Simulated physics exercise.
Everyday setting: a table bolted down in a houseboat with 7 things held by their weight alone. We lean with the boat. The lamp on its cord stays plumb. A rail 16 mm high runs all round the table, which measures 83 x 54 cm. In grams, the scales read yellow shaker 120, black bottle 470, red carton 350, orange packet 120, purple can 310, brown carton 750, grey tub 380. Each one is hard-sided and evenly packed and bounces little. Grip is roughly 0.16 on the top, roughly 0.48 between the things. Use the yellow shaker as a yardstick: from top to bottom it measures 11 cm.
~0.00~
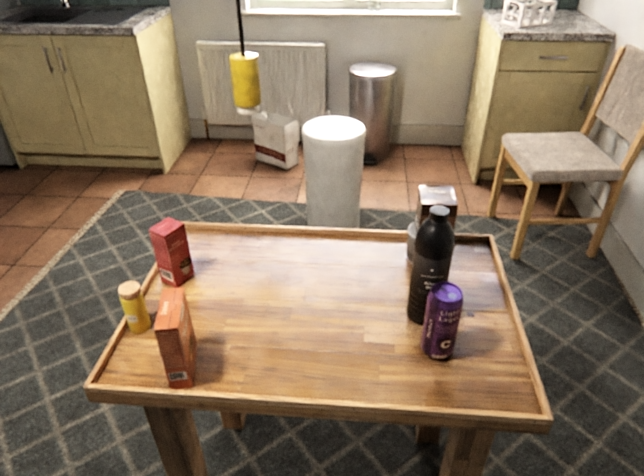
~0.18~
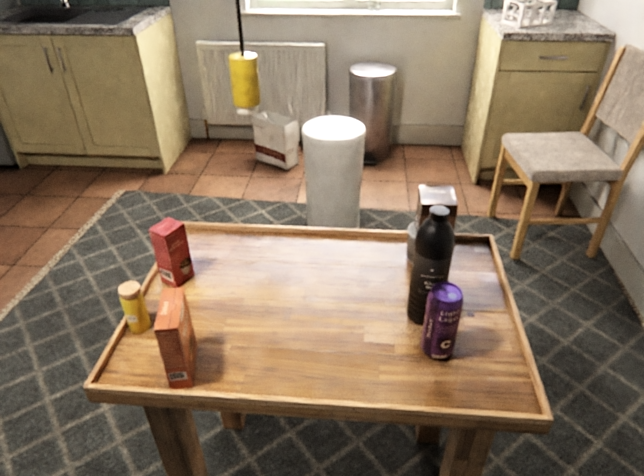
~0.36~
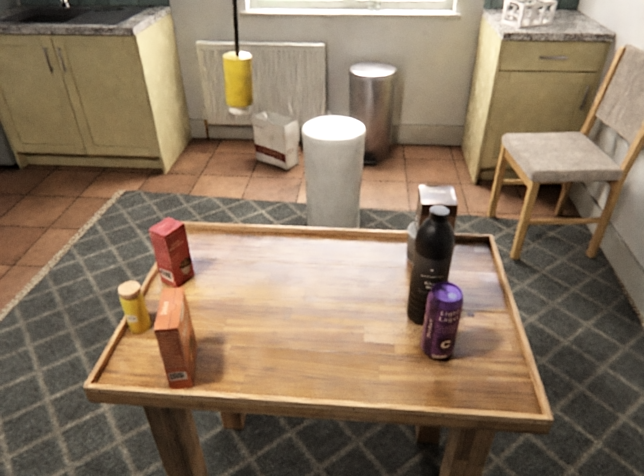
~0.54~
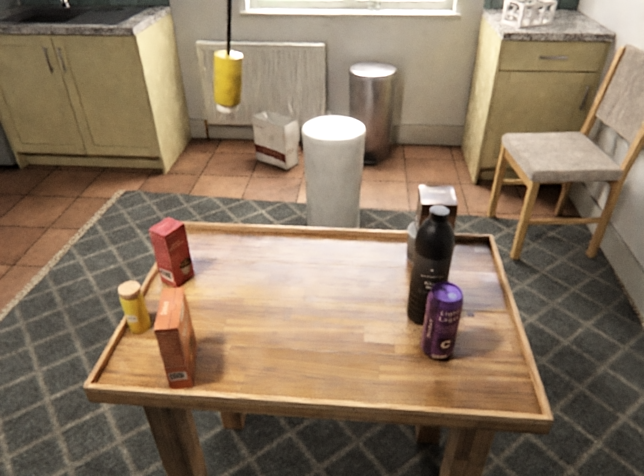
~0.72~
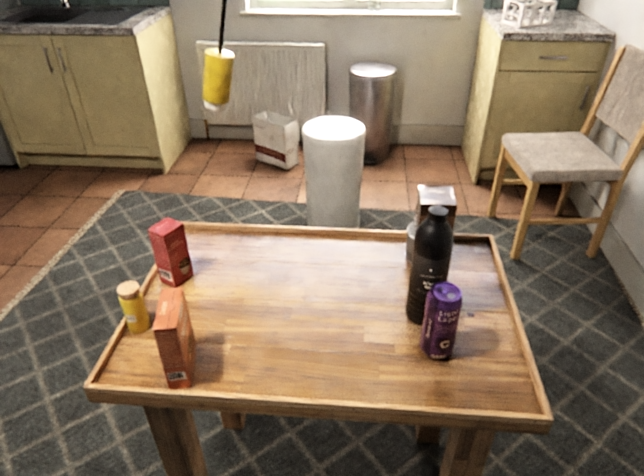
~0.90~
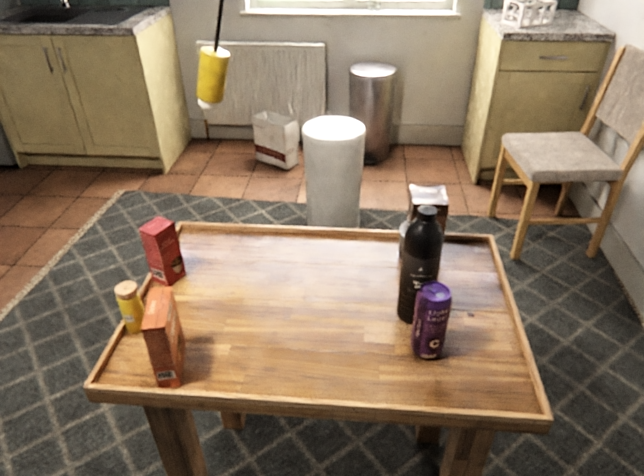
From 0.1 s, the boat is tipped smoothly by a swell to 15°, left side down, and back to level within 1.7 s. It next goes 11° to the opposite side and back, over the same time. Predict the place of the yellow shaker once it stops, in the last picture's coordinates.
(156, 309).
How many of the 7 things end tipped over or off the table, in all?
Altogether, 1.
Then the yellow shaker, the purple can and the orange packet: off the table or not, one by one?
Yellow shaker: Stays in bounds; purple can: Stays in bounds; orange packet: Goes out of bounds.
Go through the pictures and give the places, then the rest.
The first frame shows boat level; yellow shaker (135, 308); black bottle (431, 266).
The second frame shows boat level; orange packet (177, 339); purple can (441, 322).
The third frame shows heel 3°, left side down; brown carton (435, 214).
The fourth frame shows heel 8°, left side down; black bottle (431, 266); red carton (173, 253).
The fifth frame shows heel 12°, left side down; orange packet (176, 338); purple can (440, 322).
The sixth frame shows heel 15°, left side down; yellow shaker (132, 308); brown carton (427, 213) slid 2 cm.
After 1.20 s, heel 12°, left side down; orange packet slid 13 cm; black bottle slid 12 cm; purple can slid 12 cm.
After 1.50 s, heel 4°, left side down; orange packet now off the table; black bottle slid 26 cm; purple can slid 26 cm.
After 1.80 s, boat level; black bottle slid 33 cm; purple can slid 33 cm; brown carton slid 31 cm.
At rest (4.0 s), off the table, orange packet; not toppled but over 5 cm from the start, black bottle, purple can, brown carton and grey tub; the other 2 in place, give or take 5 cm. In the last view, yellow shaker near (156, 309).
